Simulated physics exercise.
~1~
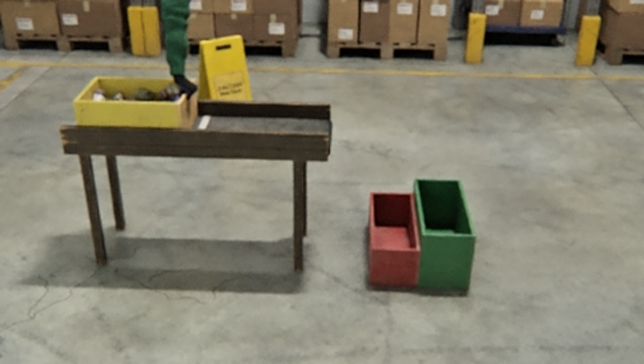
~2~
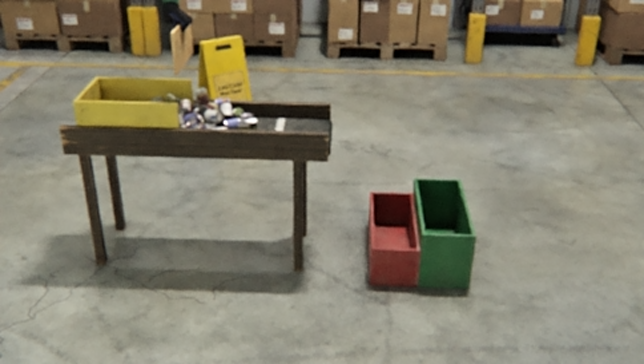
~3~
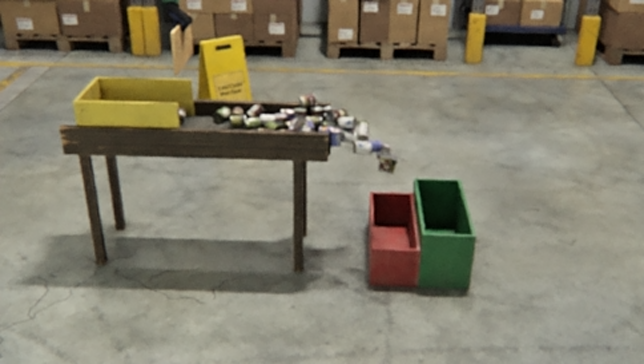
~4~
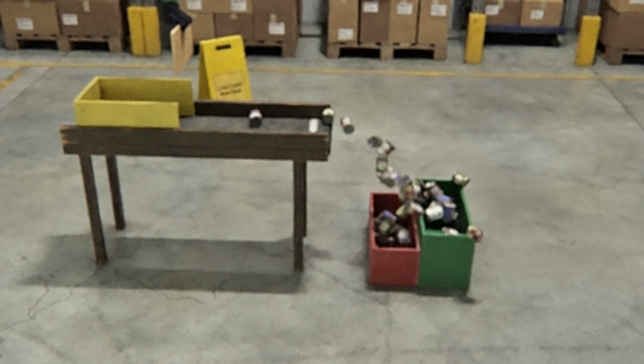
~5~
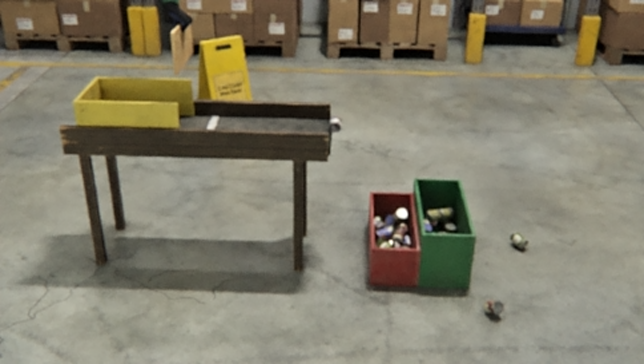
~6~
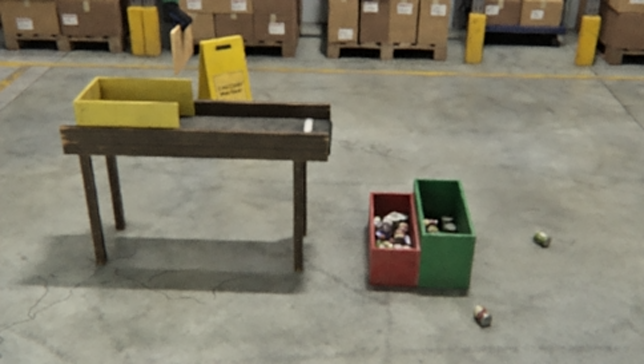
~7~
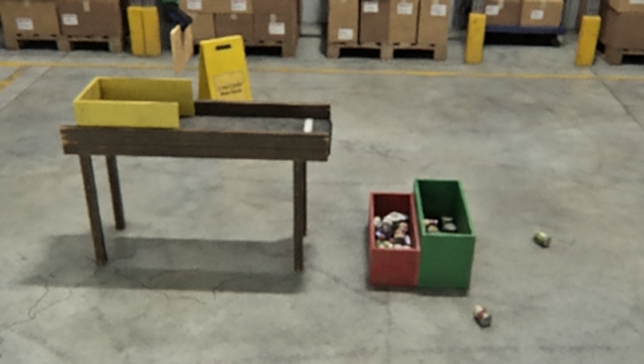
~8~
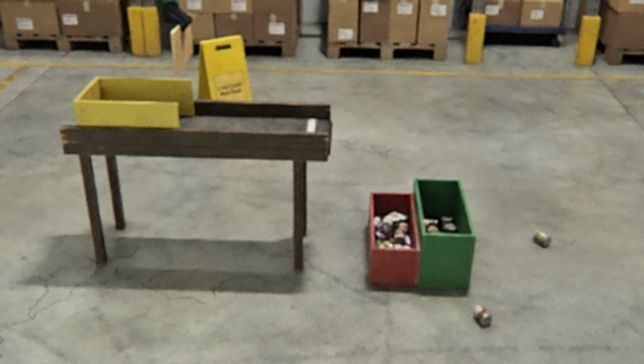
In a warehouse, a green-sleeved arm lifted the gate from a yellow pen, and small tins rode a belt right and tumbled off its end, most landing in the red and green boxes while two came to rest on the floor beyond.
